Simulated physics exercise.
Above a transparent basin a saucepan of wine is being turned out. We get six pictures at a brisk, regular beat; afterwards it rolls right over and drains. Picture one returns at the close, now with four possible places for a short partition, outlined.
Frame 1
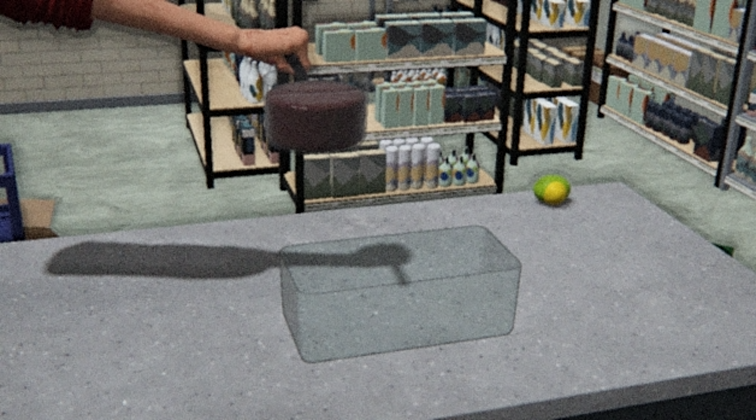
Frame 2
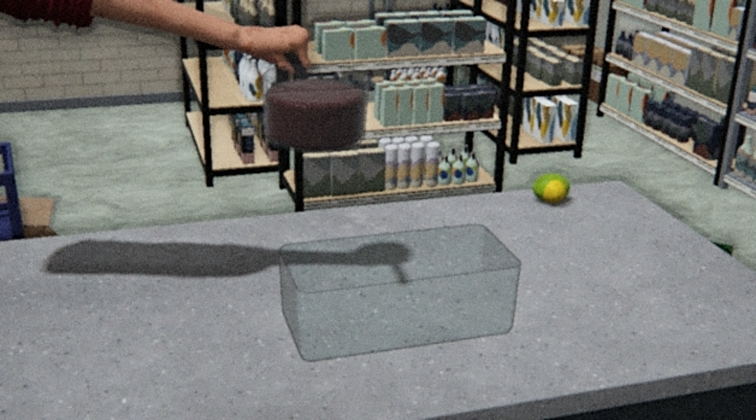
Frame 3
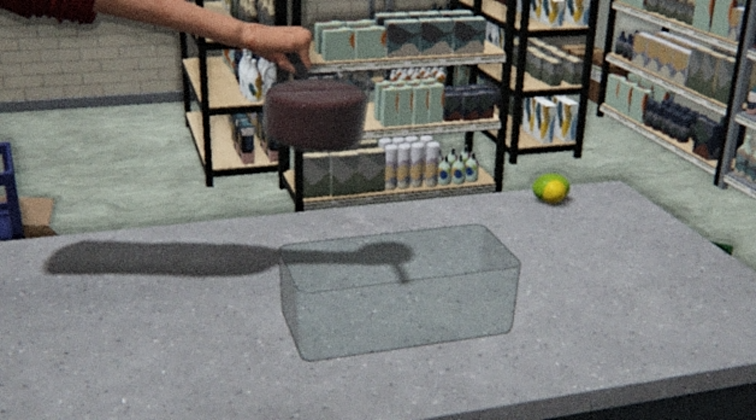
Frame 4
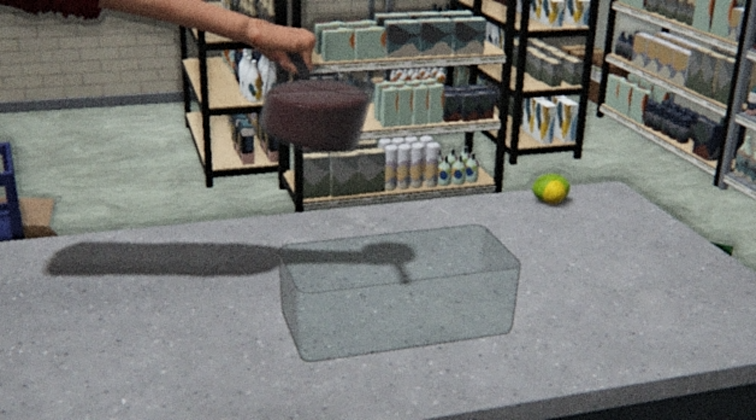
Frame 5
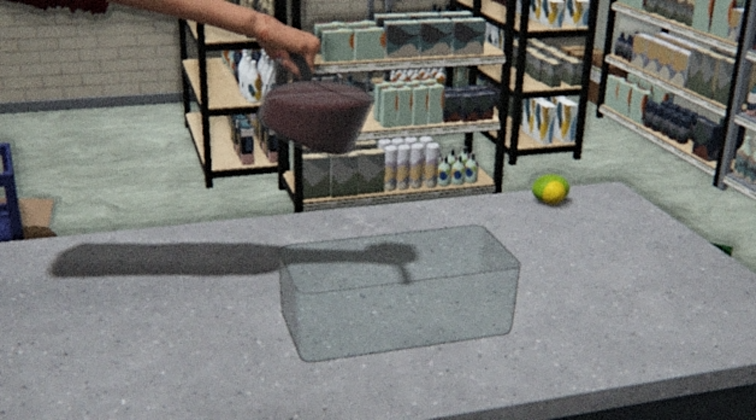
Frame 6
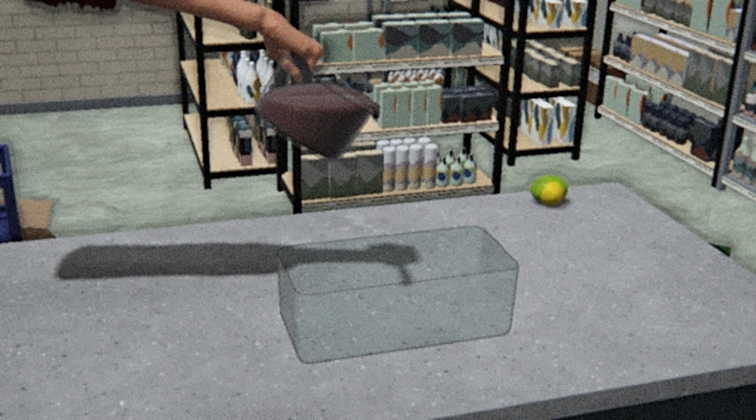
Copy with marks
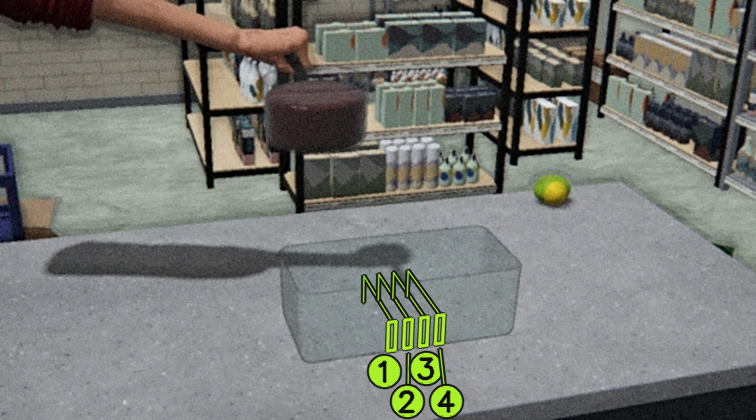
The footage shows a hand holding a dark pan of reddish liquid above a clear rectangular basin on a gray counter, first nearly still, then gradually tilting the pan to the right until liquid just crosses its lip.
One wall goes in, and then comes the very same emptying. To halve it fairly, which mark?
Use position 4.
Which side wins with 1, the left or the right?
The right one.
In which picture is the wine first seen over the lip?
Picture 6.
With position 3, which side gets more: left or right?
The right one.
On the marked copy, 1 at (392, 356); 2 at (408, 353); 3 at (424, 351); 4 at (440, 349).
For position 1, about 7 % ends left of the wall and 91 % right of it.
For position 2, about 10 % ends left of the wall and 88 % right of it.
For position 3, about 23 % ends left of the wall and 75 % right of it.
For position 4, about 47 % ends left of the wall and 51 % right of it.
